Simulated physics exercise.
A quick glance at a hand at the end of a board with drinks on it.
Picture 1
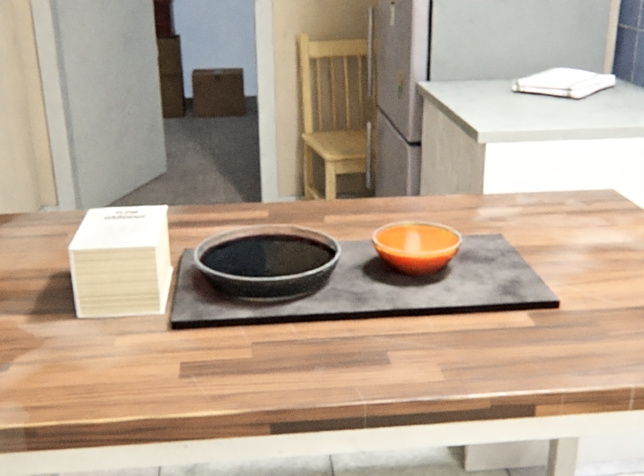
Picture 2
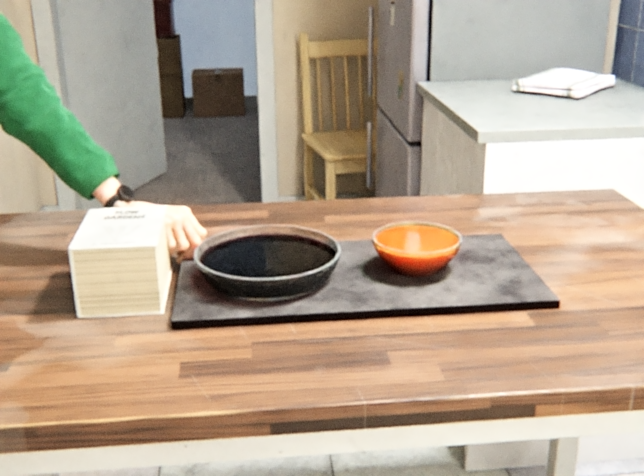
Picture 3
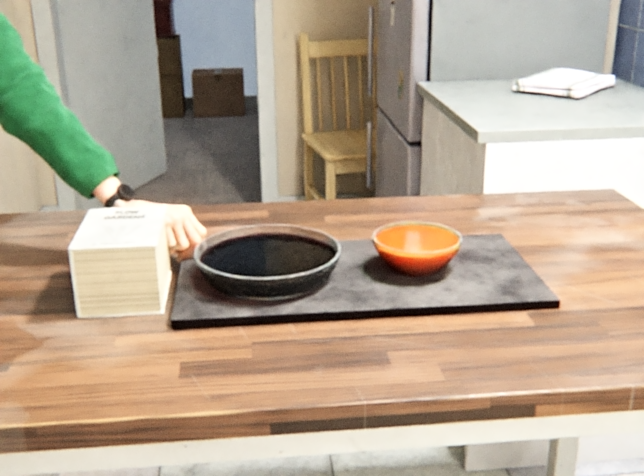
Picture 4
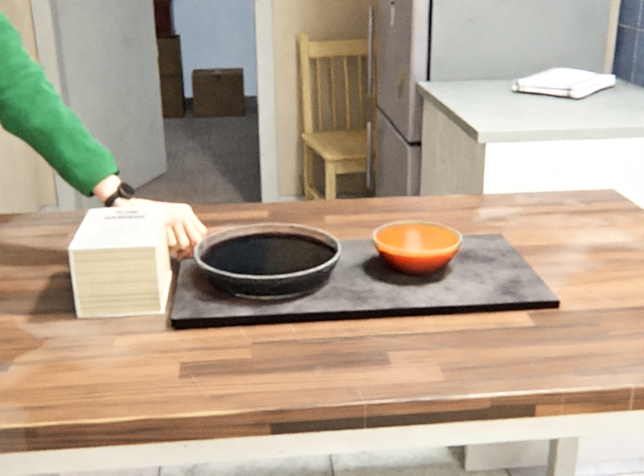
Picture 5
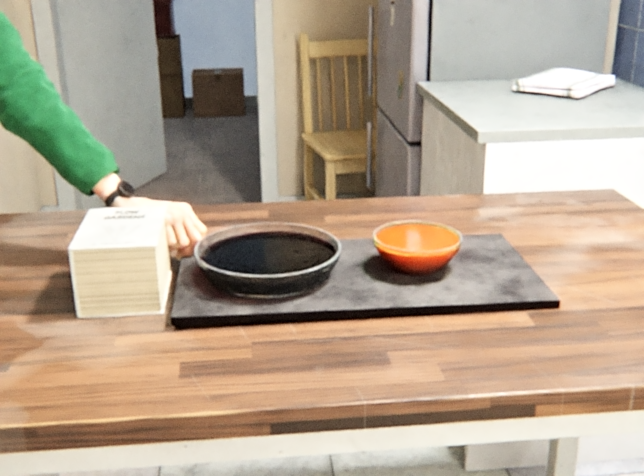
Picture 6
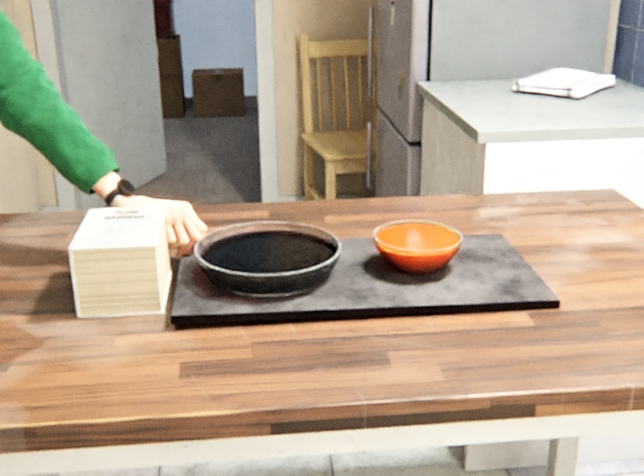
A green-sleeved arm with a dark wristband reaches in from the left over a wooden kitchen counter, seen from the front and slightly above, with a doorway and a wooden chair behind. A thick cream book sits left of a dark slate board holding a wide black dish and a smaller orange bowl. The hand takes the board's left end and barely moves, while the camera stays still.
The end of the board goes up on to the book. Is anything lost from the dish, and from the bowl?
Dish: Yes; bowl: Yes.
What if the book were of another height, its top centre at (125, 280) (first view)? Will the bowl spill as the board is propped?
Result: It stays clean.
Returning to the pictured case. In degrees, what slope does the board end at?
12 degrees, give or take.
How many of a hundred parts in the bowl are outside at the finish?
Roughly 20 per cent.
Soon after, the board slopes by about 6°; dish, nothing has left it; bowl, nothing has left it.
Later, the board slopes by about 14°; dish, some has gone over its rim; bowl, some has gone over its rim.
In the end, the board slopes by about 12°, resting on the book; dish, some has gone over its rim; bowl, some has gone over its rim.
